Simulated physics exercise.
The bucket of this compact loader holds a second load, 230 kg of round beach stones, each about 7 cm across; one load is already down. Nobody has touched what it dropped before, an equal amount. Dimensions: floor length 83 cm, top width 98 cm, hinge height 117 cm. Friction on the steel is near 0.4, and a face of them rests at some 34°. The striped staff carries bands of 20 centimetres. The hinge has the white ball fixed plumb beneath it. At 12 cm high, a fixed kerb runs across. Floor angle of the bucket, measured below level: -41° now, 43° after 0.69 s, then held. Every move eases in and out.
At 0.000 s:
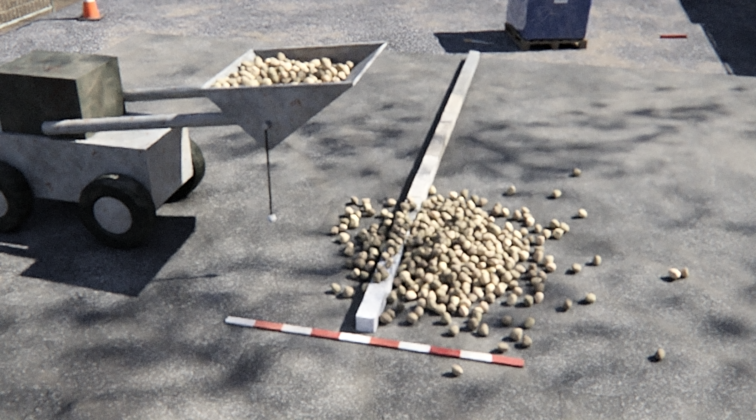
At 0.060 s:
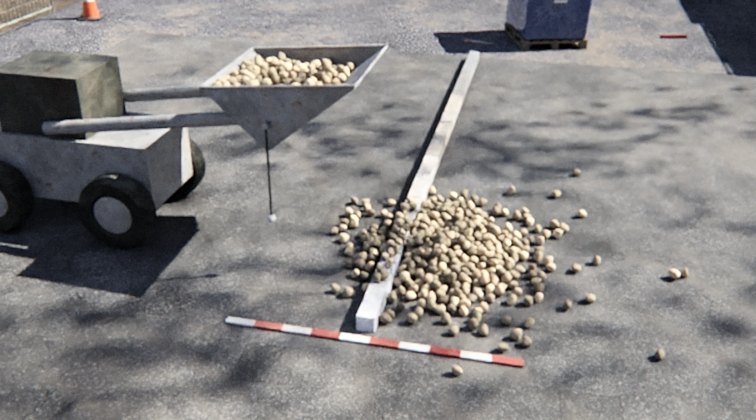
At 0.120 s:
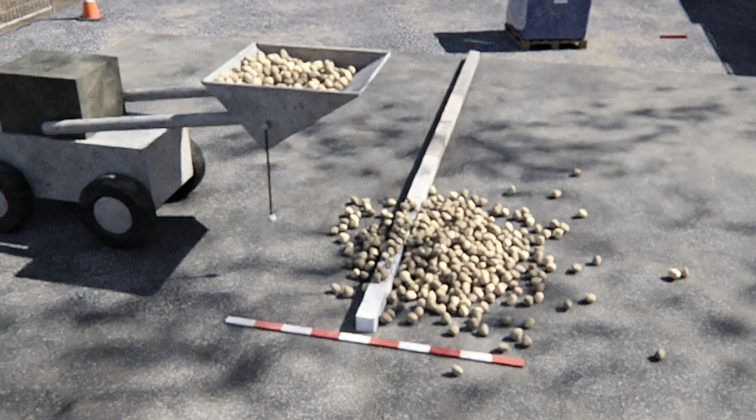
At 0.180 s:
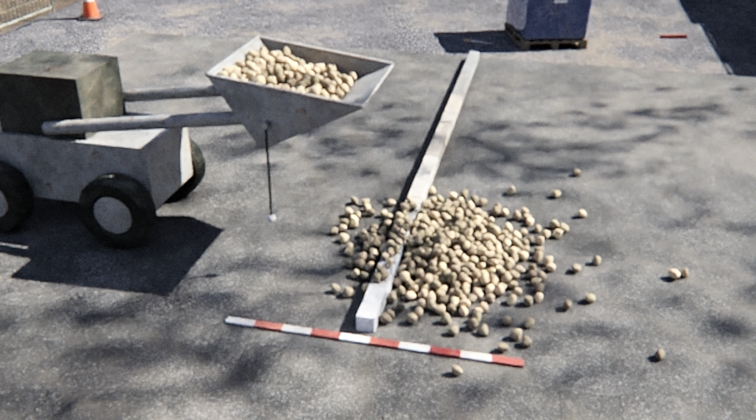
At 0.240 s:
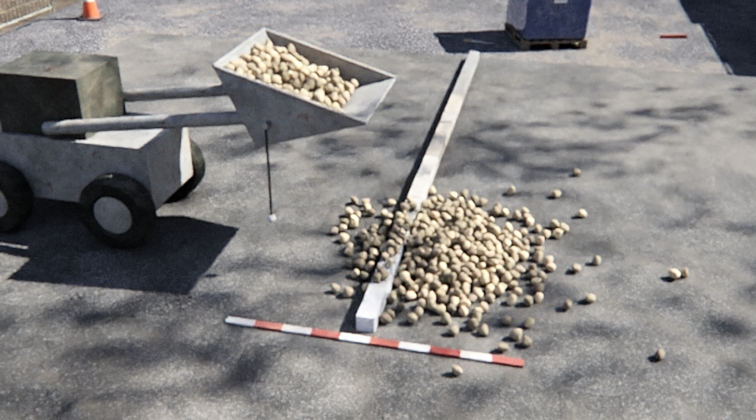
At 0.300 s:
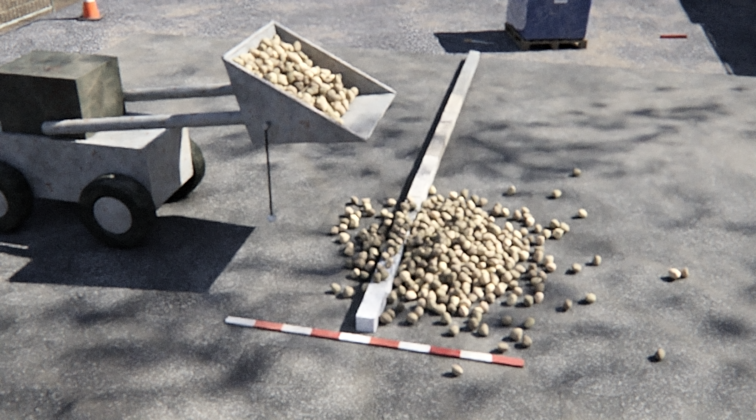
In this clip, a wheeled loader's raised metal bucket of pale stones tilts forward and down to the right, its load shifting inside, while the stones already heaped across a low kerb near a red-and-white staff stay still.
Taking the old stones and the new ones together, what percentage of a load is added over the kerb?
About 41 per cent.
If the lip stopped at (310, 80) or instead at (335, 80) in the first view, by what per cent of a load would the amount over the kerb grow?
5 % and 20 %.
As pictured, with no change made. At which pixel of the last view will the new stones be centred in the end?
I'd point to about (387, 237).
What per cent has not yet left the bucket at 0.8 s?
It holds some 75 percent.
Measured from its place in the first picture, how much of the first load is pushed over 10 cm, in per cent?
Close to 10 in a hundred of them.
After 0.5 s the floor is at 30°; in per cent of one load, 100 in the bucket, 15 on this side of the kerb, 85 over the kerb; the foremost stones are at (615, 258).
After 0.8 s the floor is at 43°; in per cent of one load, 76 in the bucket, 39 on this side of the kerb, 85 over the kerb; the foremost stones are at (615, 258).
After 1.1 s the floor is at 43°; in per cent of one load, 8 in the bucket, 84 on this side of the kerb, 107 over the kerb; the foremost stones are at (615, 258).
After 3.6 s the floor is at 43°; in per cent of one load, 0 in the bucket, 74 on this side of the kerb, 126 over the kerb; the foremost stones are at (638, 285). Net gain over the kerb, 41.
